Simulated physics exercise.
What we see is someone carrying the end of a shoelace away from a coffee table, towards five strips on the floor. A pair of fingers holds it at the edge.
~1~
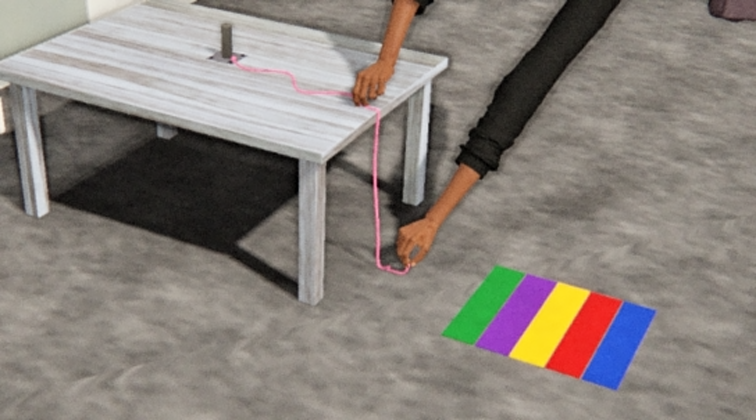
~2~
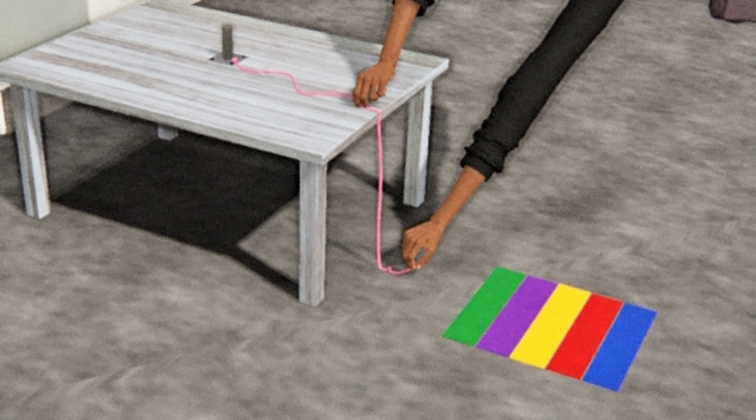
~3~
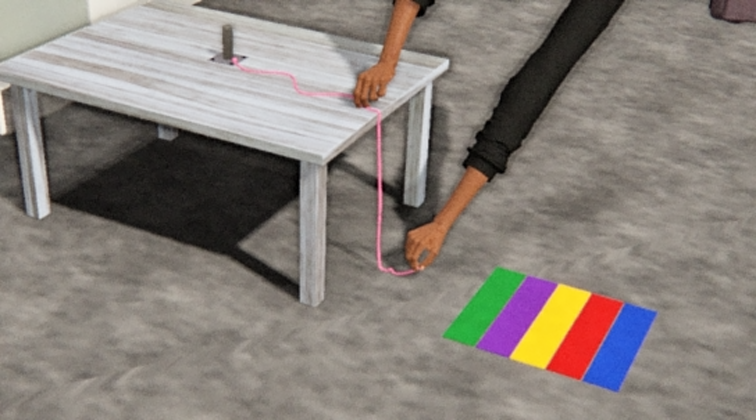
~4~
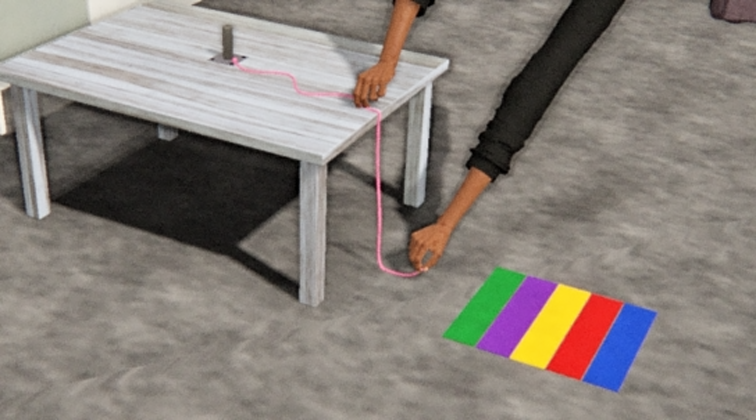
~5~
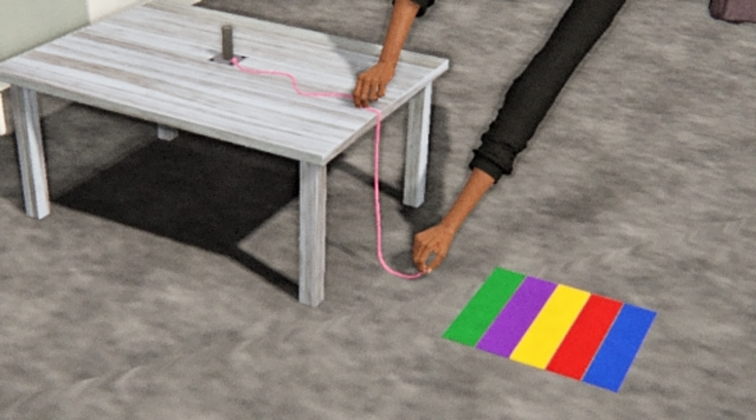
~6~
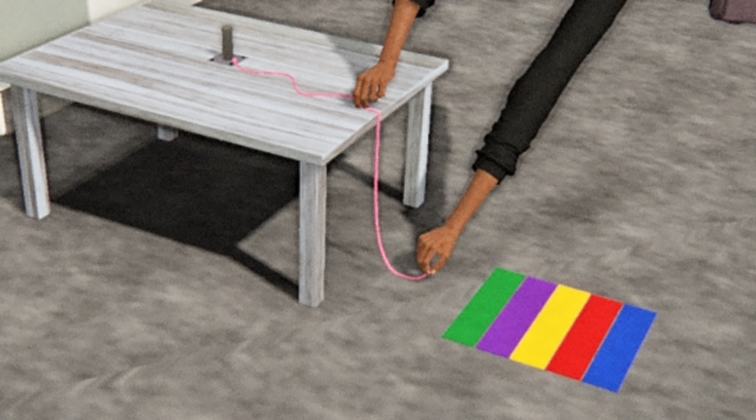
Beside a coffee table, one hand pinching a pink lace at the edge while another slowly draws its end slightly right.
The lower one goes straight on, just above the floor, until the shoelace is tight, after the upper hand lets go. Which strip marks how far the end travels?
The yellow strip.
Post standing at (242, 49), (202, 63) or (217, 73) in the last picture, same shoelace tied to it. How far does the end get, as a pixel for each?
First (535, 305), then (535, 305), and last (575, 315).
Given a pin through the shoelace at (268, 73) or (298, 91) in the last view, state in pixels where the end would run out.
Roughly (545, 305) and (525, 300).
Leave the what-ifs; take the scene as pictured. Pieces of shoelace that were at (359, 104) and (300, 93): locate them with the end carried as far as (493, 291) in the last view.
You'll find the first mark at (381, 117) and the second mark at (325, 93).
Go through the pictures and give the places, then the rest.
In the first picture, end (409, 264); green (468, 326); purple (501, 336); yellow (536, 347); red (570, 358); blue (607, 369).
In the second picture, end (415, 267); shoelace through (248, 70) (295, 83) (345, 95) (379, 127) (380, 194) (378, 252).
In the third picture, end (418, 268).
In the fourth picture, end (422, 269); shoelace through (248, 71) (295, 83) (345, 95) (378, 127) (379, 194) (379, 252).
In the fifth picture, end (425, 271).
In the sixth picture, end (429, 272); shoelace through (247, 71) (295, 83) (345, 96) (378, 127) (376, 193) (383, 253).
Soon after, end near (493, 291); over green.
Then, end near (531, 302); over purple.
At full stretch, end near (553, 308); over yellow. It gets as far as the yellow strip.
